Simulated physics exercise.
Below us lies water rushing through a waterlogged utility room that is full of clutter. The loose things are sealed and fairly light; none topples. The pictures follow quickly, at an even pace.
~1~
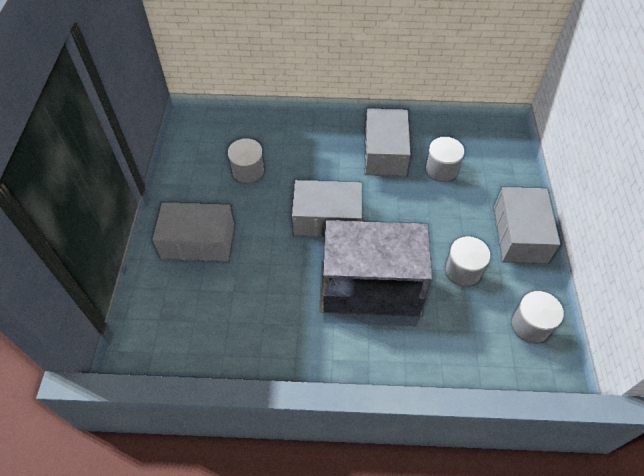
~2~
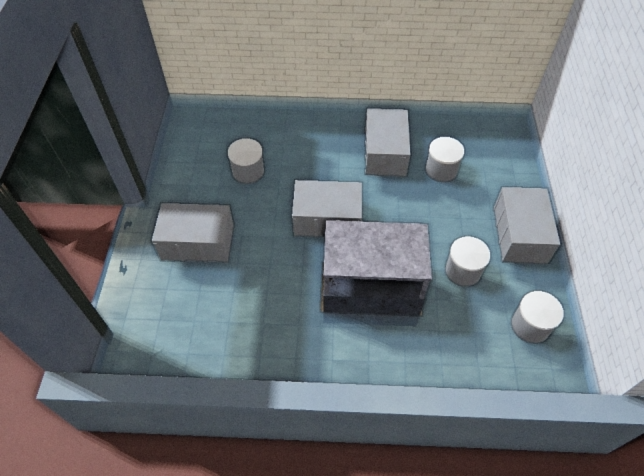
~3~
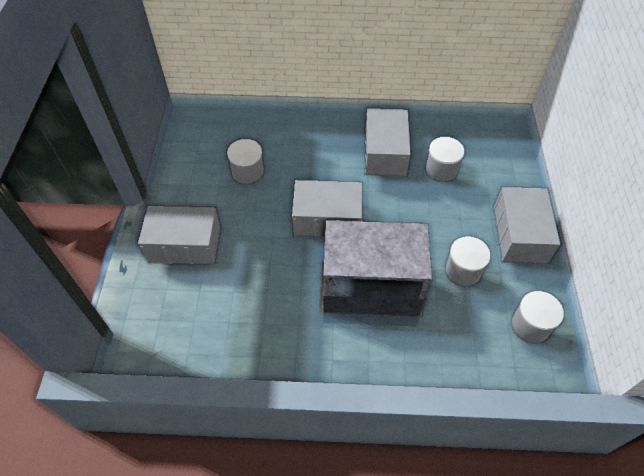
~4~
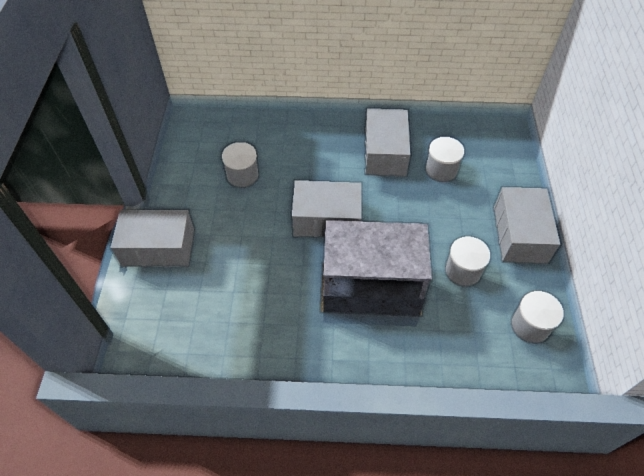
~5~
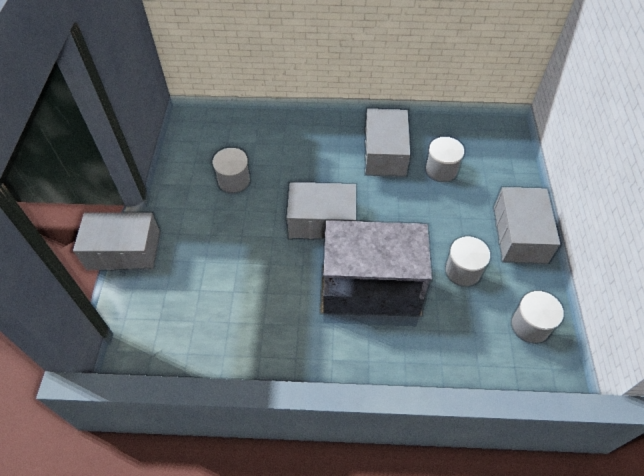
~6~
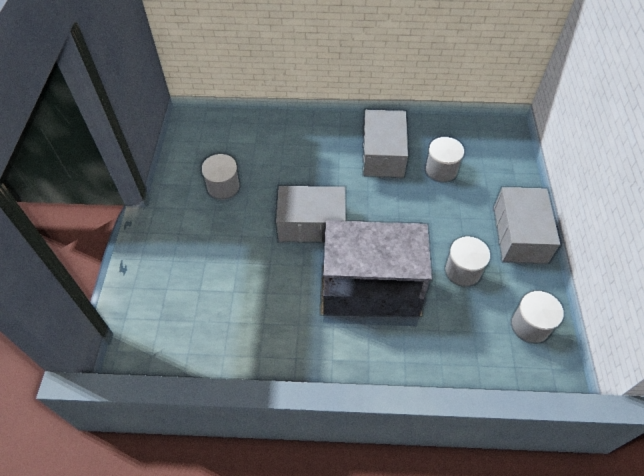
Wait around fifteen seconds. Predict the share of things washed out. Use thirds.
Share: One to two thirds.
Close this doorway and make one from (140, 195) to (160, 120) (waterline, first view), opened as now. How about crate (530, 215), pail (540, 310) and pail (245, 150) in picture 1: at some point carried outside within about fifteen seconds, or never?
In turn: Inside, still in, carried outside.
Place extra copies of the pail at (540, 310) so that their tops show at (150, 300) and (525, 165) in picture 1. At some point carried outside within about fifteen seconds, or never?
In that order: Through, kept in.
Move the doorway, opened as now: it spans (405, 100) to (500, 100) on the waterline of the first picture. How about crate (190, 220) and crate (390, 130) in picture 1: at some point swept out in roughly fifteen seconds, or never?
In turn: Left behind, gone.
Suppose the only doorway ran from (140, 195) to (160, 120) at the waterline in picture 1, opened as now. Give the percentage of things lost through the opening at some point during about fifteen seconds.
Close to 50 %.
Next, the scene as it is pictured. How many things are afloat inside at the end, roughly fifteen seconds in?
4 of them.
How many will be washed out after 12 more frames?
It comes to 3.
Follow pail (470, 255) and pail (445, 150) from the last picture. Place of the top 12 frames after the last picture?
Close to (446, 239) and (381, 157).
A moment on, 1 of 8 are out; 7 afloat.
Next, 3 of 8 are out; 5 afloat.
Later, 3 of 8 are out; 5 afloat.
In the end, 4 of 8 are out; 4 afloat.
